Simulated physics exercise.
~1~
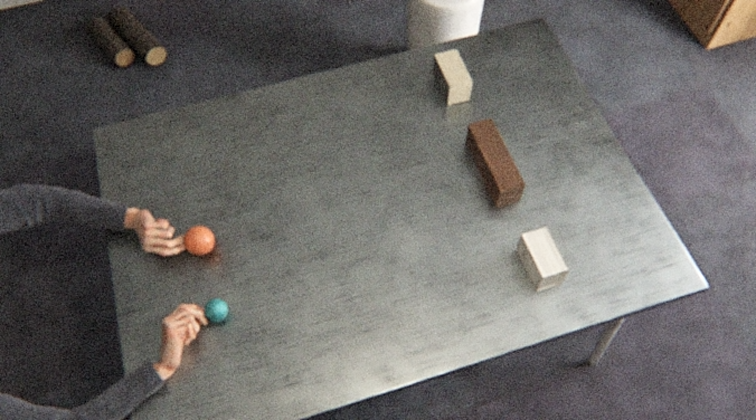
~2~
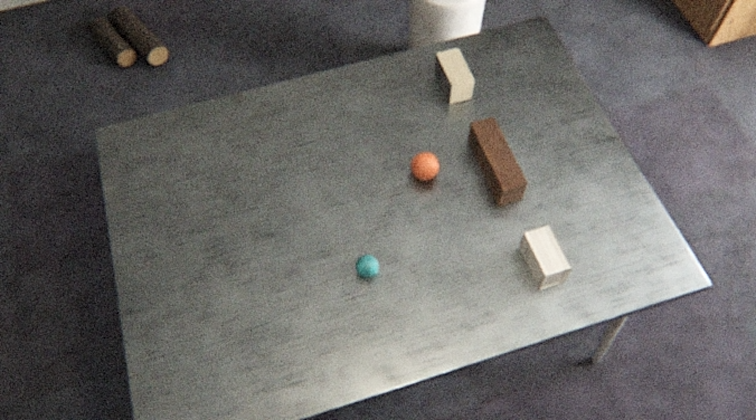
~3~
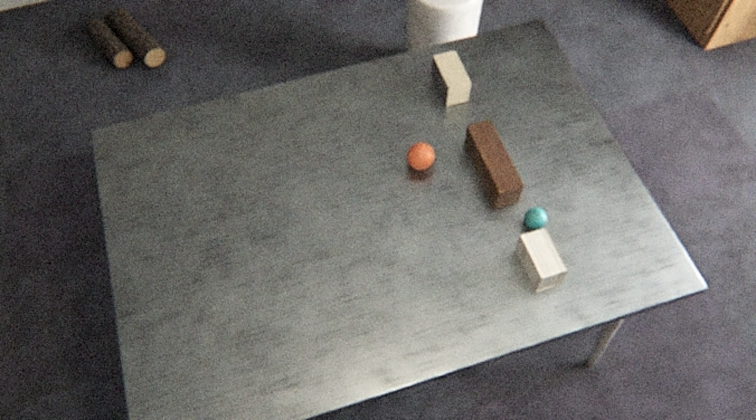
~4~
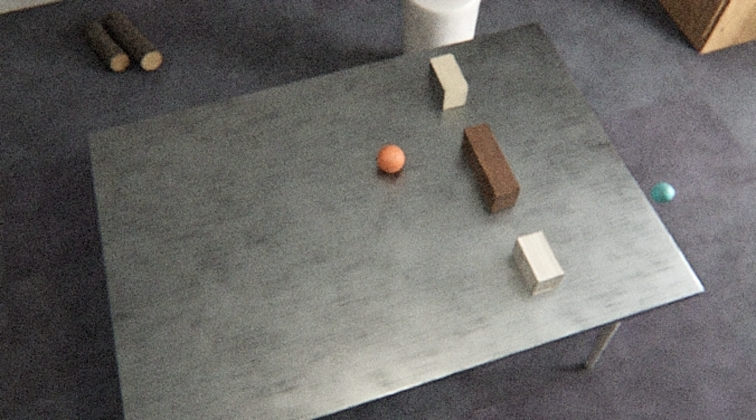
On a dark, scratched tabletop, two hands at the left hold an orange and a smaller turquoise ball, facing a brown block set between two pale blocks on the right. The hands let go and draw out of sight as both roll rightward, the orange getting close to the brown block. The orange then bounces off the block and starts back, while the turquoise ball slips into the gap between the brown block and the nearer pale one. Finally, the turquoise ball is through and beyond the table's right edge, and the orange drifts left, still on the table.
